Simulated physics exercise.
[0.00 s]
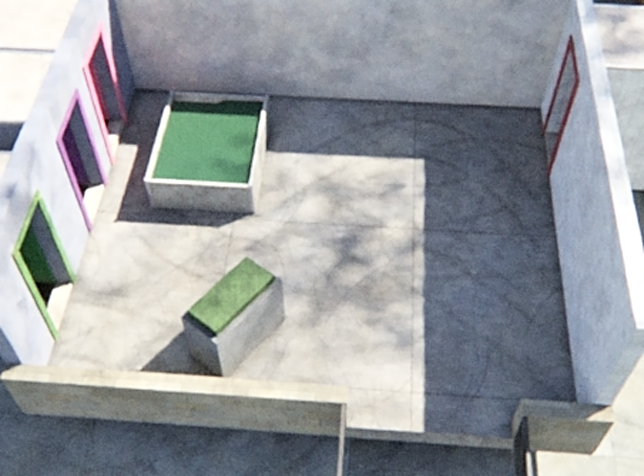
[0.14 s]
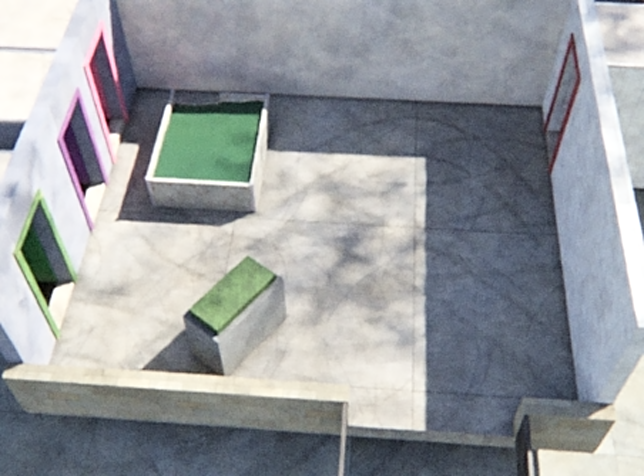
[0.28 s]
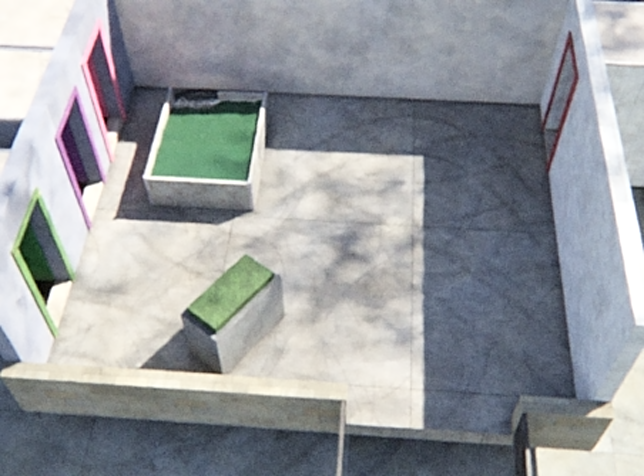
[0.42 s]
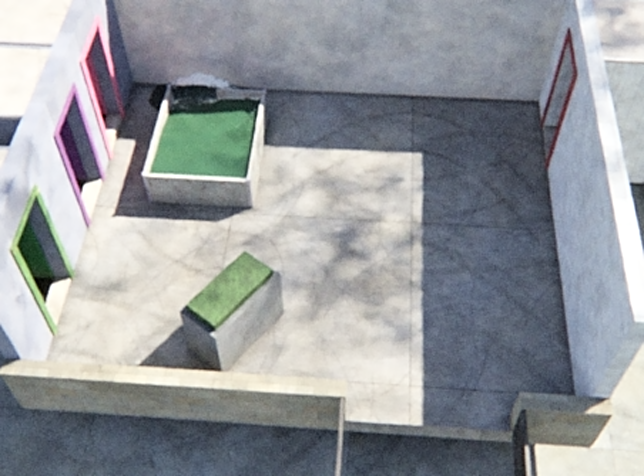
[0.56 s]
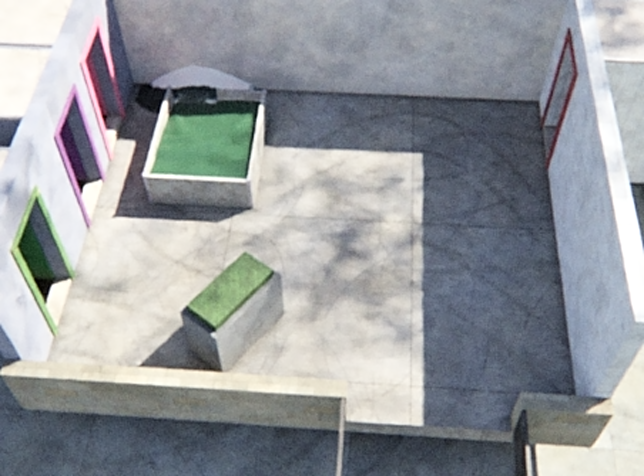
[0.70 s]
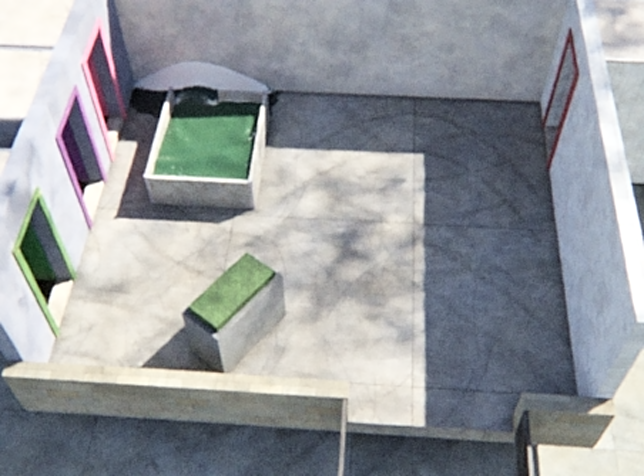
A walled yard with a pale concrete floor is seen from above, from an upper window. A large pale water tank with a green interior stands at the back left, near red, purple and green-edged doorways, with a smaller green-topped block in front and a red-edged opening at right. Water pours out at the tank's far side and spreads along the back wall, while the view stays almost still.
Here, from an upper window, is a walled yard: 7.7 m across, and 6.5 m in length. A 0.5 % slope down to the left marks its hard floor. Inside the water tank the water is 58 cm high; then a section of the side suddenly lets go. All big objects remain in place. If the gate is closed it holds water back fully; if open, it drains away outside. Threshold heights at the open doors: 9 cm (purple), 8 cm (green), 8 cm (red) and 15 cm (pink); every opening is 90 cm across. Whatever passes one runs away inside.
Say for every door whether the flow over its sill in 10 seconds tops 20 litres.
Result: Purple door - falls short; green door - falls short; red door - falls short; pink door - falls short.
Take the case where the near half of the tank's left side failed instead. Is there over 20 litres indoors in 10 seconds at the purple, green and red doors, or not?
Then: Purple beyond it, green short of it, red short of it.
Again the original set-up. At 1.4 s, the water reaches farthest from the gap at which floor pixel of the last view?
Around (351, 98).
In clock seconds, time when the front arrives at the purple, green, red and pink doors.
Arrival times: Purple 1.8 seconds, green 2.8 seconds, red 3.6 seconds, pink 1.2 seconds.
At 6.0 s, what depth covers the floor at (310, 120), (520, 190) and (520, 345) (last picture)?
In that order: 3, 5 and 0 cm.
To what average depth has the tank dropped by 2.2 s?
The mean depth is around 34 cm.
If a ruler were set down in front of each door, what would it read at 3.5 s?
Door by door, in cm: Purple reads 4, green reads 9, red reads 1, pink reads 11.
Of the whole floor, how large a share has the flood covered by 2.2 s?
Near 20 per cent is wet.
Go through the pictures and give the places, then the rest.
Still water, 58 cm deep, in the water tank at (210, 140), in the first picture.
Water pours out on the water tank's far side and has run 0.5 m, to a hidden place; typically 9 cm deep outside, 58 cm at the water tank's back, in the second picture.
The front is at a hidden place, 0.8 m from the gap on the water tank's far side; 0.7 m2 of floor is under water; 58 cm left at the back of the water tank, in the third picture.
Water pours out on the water tank's far side and has run 1.1 m, to (165, 84); typically 11 cm deep outside, 58 cm at the water tank's back, in the fourth picture.
The front is at (147, 84), 1.4 m from the gap on the water tank's far side; 1.4 m2 of floor is under water; 58 cm left at the back of the water tank, in the fifth picture.
The front is at (279, 91), 1.6 m from the gap on the water tank's far side; 1.5 m2 of floor is under water; 55 cm left at the back of the water tank, in the sixth picture.
After 1.4 s water covers 10 % of the floor and is deepest (50 cm) near (144, 90); purple door not reached, green door not reached, red door not reached, pink door 6 cm at the sill, 0 L in.
After 2.2 s water covers 20 % of the floor and is deepest (42 cm) near (144, 90); purple door 4 cm at the sill, 0 L in, green door not reached, red door not reached, pink door 12 cm at the sill, 0 L in.
After 3.5 s water covers 45 % of the floor and is deepest (28 cm) near (200, 92); purple door 4 cm at the sill, 0 L in, green door 9 cm at the sill, 0 L in, red door not reached, pink door 11 cm at the sill, 0 L in.
After 6.0 s water covers 55 % of the floor and is deepest (18 cm) near (134, 89); purple door 7 cm at the sill, 0 L in, green door 5 cm at the sill, 0 L in, red door 7 cm at the sill, 7 L in, pink door 8 cm at the sill, 0 L in.
After 10.0 s water covers 90 % of the floor and is deepest (10 cm) near (54, 387); purple door 5 cm at the sill, 0 L in, green door 7 cm at the sill, 1 L in, red door 4 cm at the sill, 7 L in, pink door 5 cm at the sill, 0 L in.
